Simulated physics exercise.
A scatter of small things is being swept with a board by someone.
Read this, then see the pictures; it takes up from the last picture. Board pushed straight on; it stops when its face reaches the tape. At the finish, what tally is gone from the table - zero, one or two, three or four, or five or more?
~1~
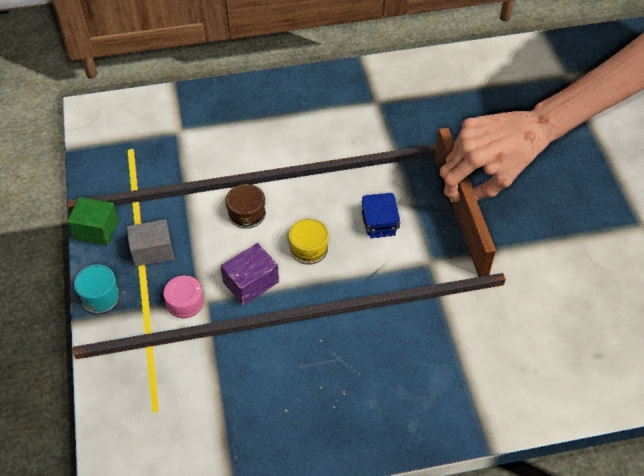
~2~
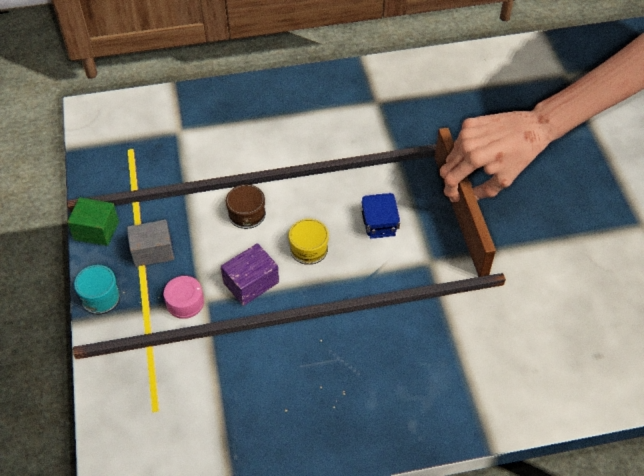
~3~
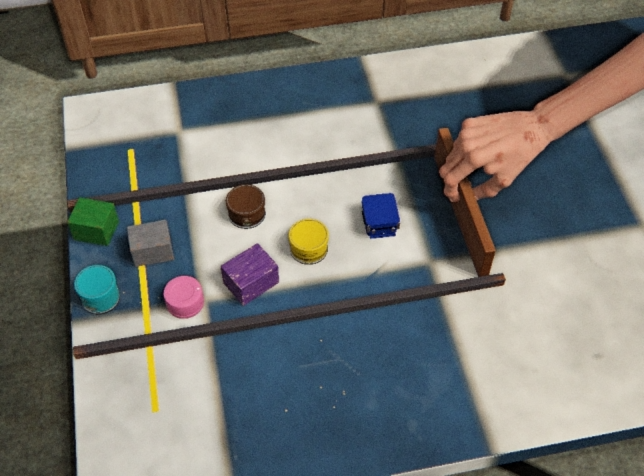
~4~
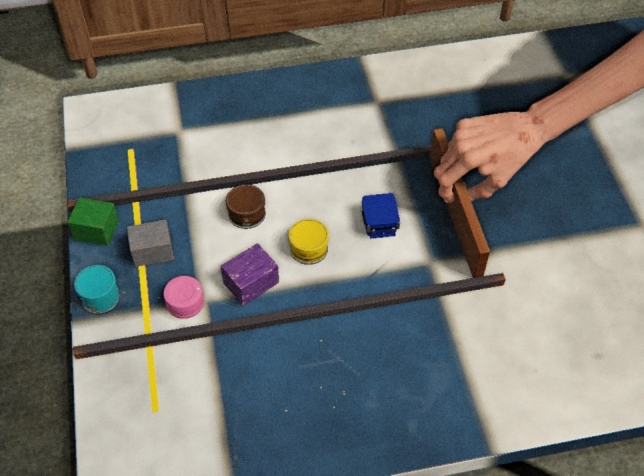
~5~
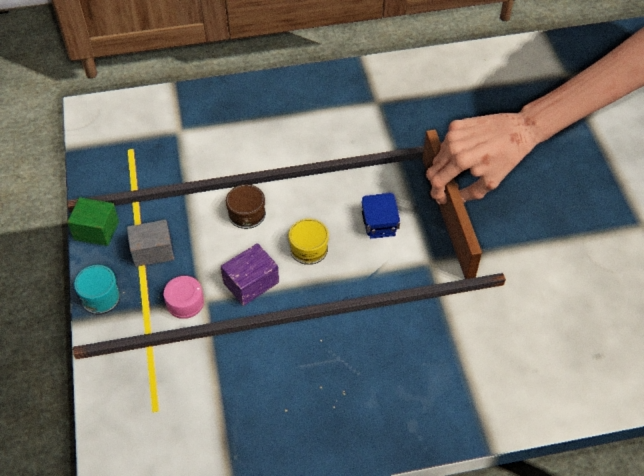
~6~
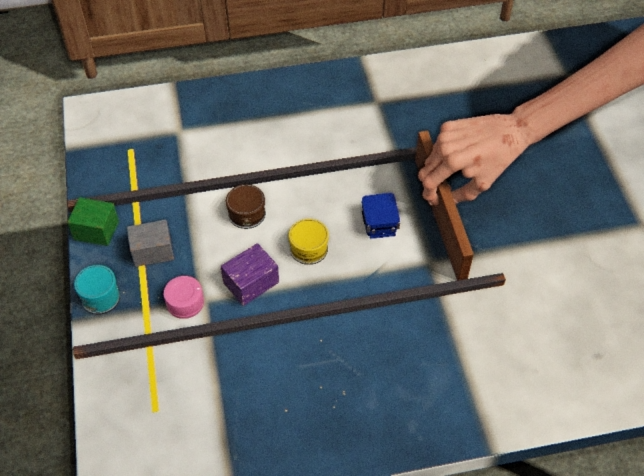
The tally gone is one or two.
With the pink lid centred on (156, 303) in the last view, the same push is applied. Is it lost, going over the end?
In the end the pink lid ends up on top.
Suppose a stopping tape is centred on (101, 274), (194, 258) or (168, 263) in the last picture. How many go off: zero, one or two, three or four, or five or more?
In order of the three spots, it's 5 or more, then none, then zero.
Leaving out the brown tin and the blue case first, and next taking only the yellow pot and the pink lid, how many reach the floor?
Count: 0 (first case); 0 (second).
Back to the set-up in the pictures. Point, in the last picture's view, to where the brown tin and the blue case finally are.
Same order as the question: First (117, 227), second (122, 261).
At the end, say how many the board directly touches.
3 of them.
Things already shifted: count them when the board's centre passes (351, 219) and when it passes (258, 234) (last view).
The counts are 2 and 4.
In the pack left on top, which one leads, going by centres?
That would be the green block, the foremost.
Soon after, none off yet; green block at rest near (94, 222); turquoise tin at rest near (98, 290); grey block at rest near (150, 243).
In the end, the number that fall off is one or two; gone, turquoise tin.
